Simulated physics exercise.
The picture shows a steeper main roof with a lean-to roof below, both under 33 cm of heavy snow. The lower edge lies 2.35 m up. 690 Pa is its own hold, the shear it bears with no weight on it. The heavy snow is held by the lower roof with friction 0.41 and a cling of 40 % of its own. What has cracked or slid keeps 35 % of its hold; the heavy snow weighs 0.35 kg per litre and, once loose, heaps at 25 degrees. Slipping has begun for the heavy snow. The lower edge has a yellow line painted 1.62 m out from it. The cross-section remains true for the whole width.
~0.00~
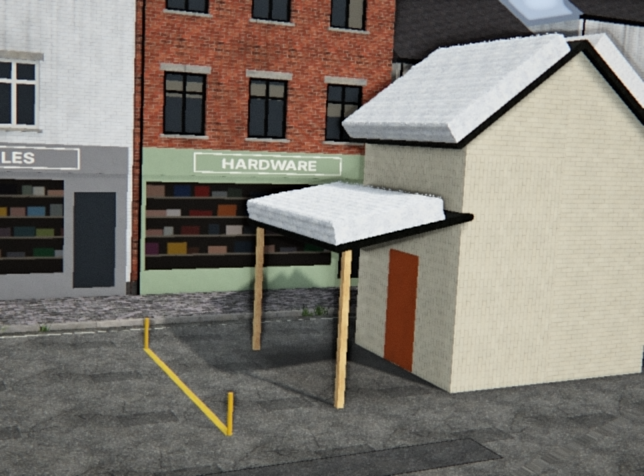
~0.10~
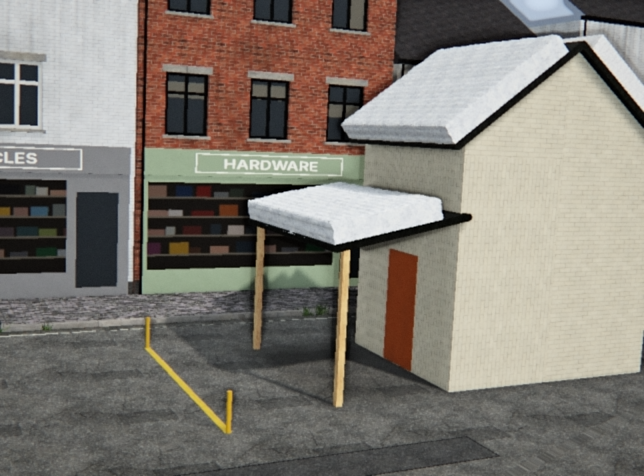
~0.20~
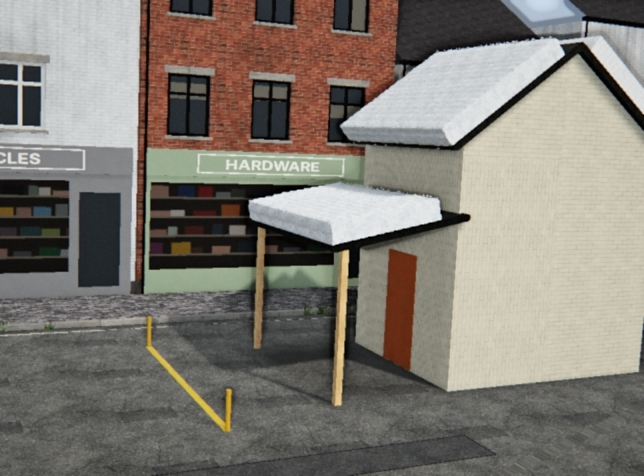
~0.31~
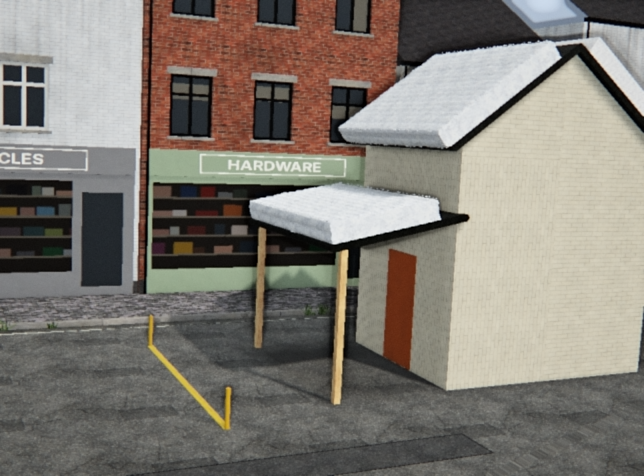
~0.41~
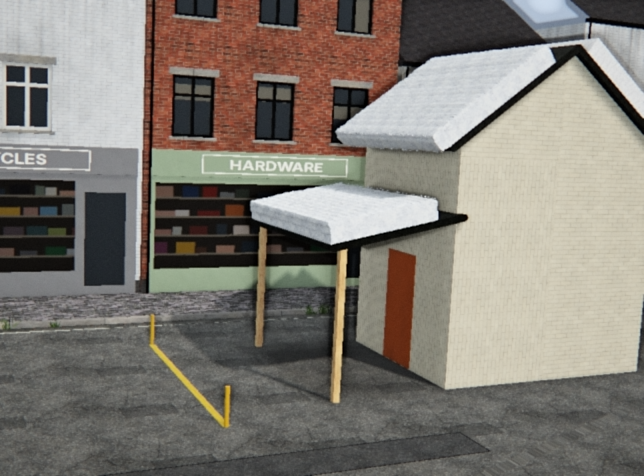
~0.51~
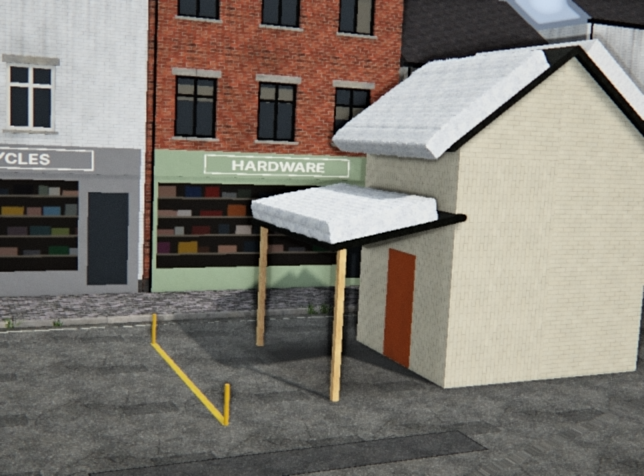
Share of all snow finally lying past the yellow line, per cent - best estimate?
About 6 percent.
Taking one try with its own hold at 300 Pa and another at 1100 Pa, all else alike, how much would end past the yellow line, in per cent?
First try roughly 25 per cent, second try roughly 1 per cent.
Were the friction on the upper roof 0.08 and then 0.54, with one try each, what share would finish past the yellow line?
Roughly 30 per cent first, roughly 0 per cent second.
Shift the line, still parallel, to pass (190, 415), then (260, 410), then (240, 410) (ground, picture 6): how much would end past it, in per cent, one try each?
Respectively about 2 in a hundred, 18 in a hundred and 12 in a hundred.
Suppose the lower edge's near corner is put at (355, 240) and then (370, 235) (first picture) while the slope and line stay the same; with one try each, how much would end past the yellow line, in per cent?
First about 12 per cent, second about 20 per cent.
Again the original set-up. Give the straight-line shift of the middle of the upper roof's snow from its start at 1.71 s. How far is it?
I'd put it near 2.6 m.
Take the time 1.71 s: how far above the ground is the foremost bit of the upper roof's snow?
About 2.6 m.
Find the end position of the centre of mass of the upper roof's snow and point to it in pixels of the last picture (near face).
It comes out near (330, 289), give or take.
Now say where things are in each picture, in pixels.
The first frame shows leading edge of the heavy snow at (456, 127).
The second frame shows leading edge of the heavy snow at (454, 128), its middle shifted 1.1 cm.
The third frame shows leading edge of the heavy snow at (451, 130), its middle shifted 4.6 cm, 2 % of it past the upper edge, in one piece.
The fourth frame shows leading edge of the heavy snow at (447, 133), its middle shifted 11 cm, 4 % of it past the upper edge, in one piece.
The fifth frame shows leading edge of the heavy snow at (441, 138), its middle shifted 19 cm, 8 % of it past the upper edge, in one piece.
The sixth frame shows leading edge of the heavy snow at (435, 136), its middle shifted 31 cm, 13 % of it past the upper edge, cracking.
After 1.06 s, none is below the lower edge and 0 % is past the line.
After 1.71 s, none is below the lower edge and 0 % is past the line.
After 2.35 s, 25 % is below the lower edge and 0 % is past the line.
After 3.00 s, 38 % is below the lower edge and 6 % is past the line.
After 3.80 s, at the end, 39 % is below the lower edge and 6 % is past the line.
